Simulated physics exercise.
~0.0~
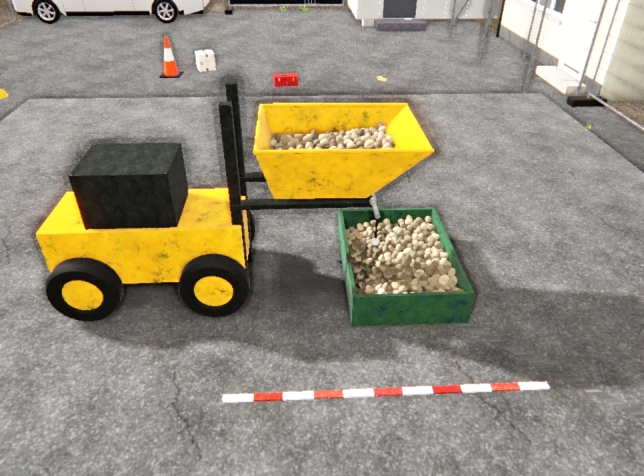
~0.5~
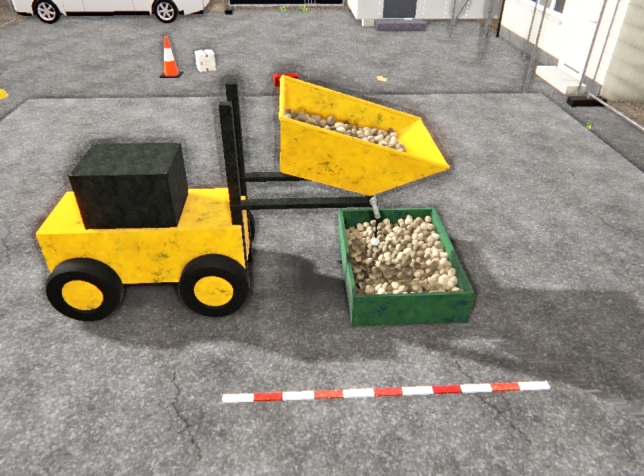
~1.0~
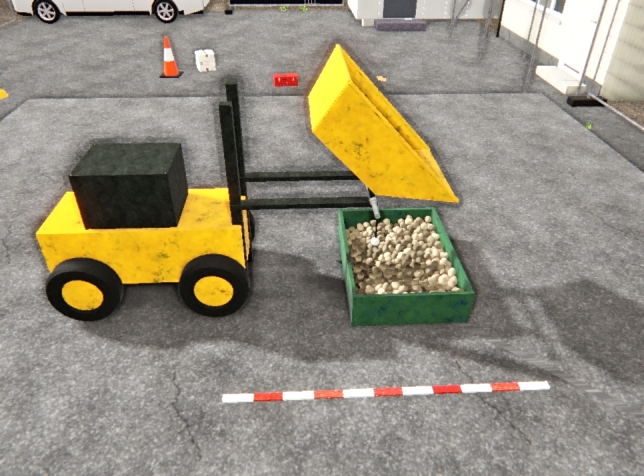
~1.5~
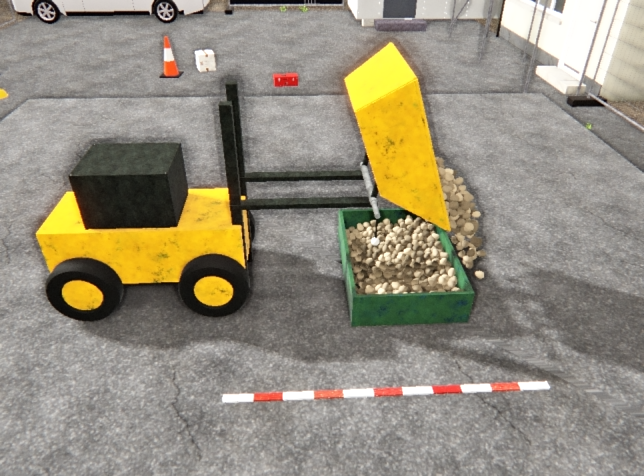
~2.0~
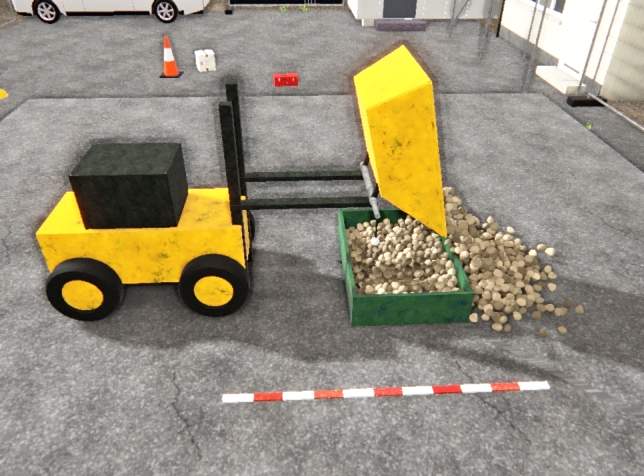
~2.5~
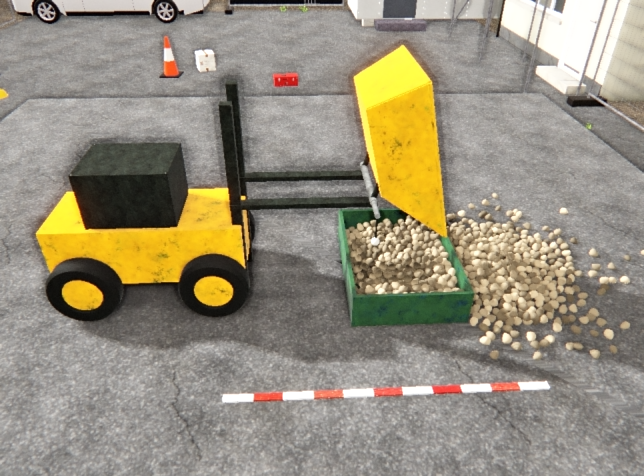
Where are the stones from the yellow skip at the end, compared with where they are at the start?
At the start they sit inside the raised yellow skip above the green bin. By the end most of them lie lower down and farther right, scattered over the ground beside the bin.
At the start, a yellow fork truck with a black block on top holds a yellow skip of pale round stones above a green bin that already has stones in it. The skip begins to tip to the right, its stones still inside as the far end dips. It keeps tilting until it stands steeply over the bin, and stones start to appear behind its lower edge. They then pour down past the bin's right side onto the grey ground. The skip stays steeply tipped while the stones spread into a wide scatter to the right, with the bin still full of stones.
